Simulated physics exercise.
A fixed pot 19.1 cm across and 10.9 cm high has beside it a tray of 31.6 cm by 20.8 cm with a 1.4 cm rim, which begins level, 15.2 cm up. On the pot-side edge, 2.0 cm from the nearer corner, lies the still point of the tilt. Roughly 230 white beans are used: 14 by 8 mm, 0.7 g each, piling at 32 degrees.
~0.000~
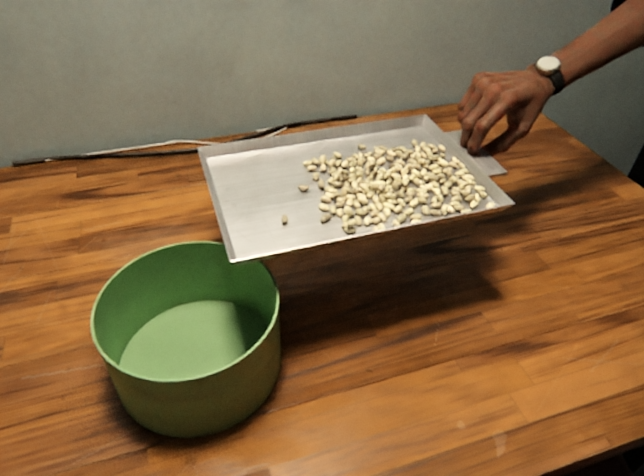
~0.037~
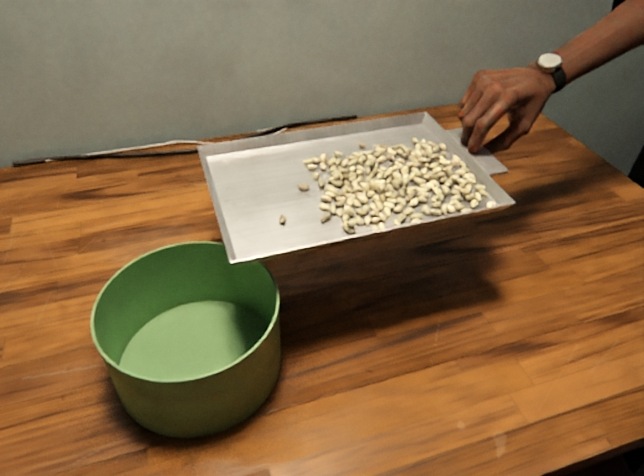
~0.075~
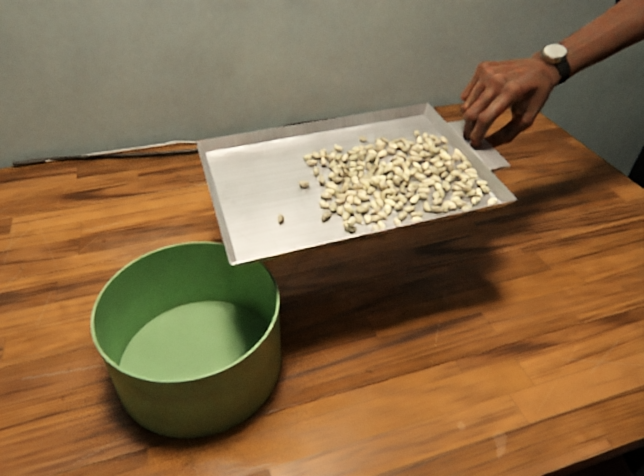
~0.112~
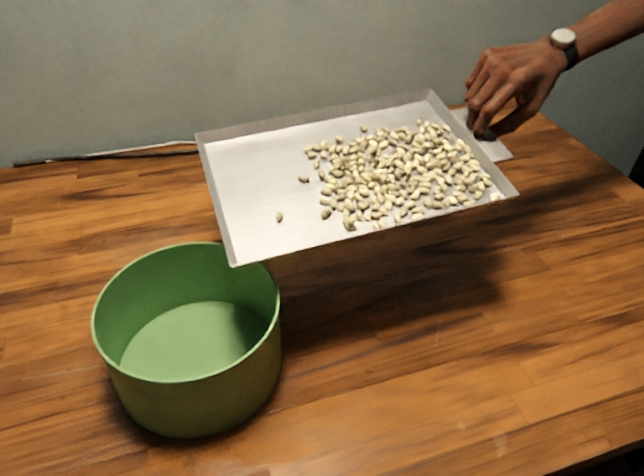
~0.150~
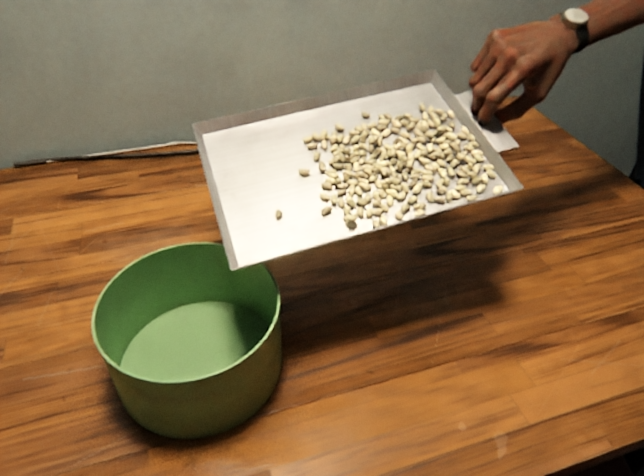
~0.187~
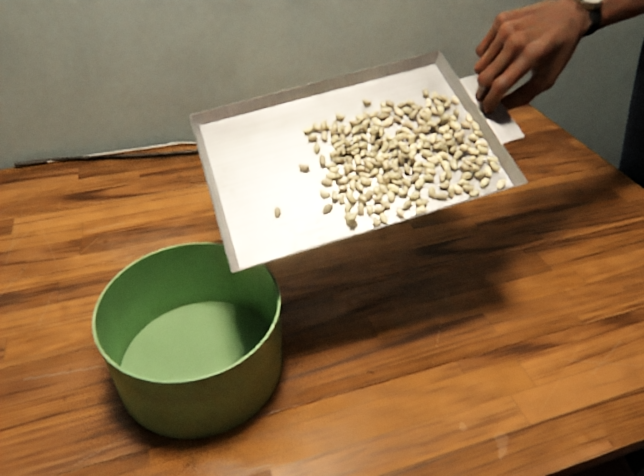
The clip opens on a nearly level metal tray of white beans held above a wooden table, its left end by a green pot. A hand wearing a watch raises the tray's right end, slowly at first and then faster, tilting it toward the pot while the beans stay mostly in place.
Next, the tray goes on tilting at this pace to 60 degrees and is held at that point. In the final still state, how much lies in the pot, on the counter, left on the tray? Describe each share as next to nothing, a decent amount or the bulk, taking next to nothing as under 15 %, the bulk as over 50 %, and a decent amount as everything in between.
My prediction: Pot: A middling fraction; counter: The dominant fraction; tray: A small fraction.
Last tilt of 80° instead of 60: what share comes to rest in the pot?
Share in the pot: Around 25 %.
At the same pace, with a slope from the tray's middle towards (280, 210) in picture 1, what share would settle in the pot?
Around 95 percent of them.
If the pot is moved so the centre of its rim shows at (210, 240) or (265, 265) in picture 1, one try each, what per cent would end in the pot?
In order, about 0 and about 35 per cent.
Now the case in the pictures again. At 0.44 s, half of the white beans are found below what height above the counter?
Roughly 24 cm.
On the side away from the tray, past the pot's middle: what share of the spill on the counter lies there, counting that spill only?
I'd put it at close to 10 per cent.
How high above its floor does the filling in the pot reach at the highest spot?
1.5 cm.
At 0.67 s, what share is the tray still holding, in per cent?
Close to 20 in a hundred parts of the load.
After 0.34 s, tilt 42 degrees; the tray holds 100 %, the pot 0 %.
After 0.44 s, tilt 56 degrees; the tray holds 100 %, the pot 0 %.
After 0.67 s, tilt 60 degrees; the tray holds 20 %, the pot 15 %.
By 2.2 s all is still; pot 30 %, counter 70 %, tray 0 %.
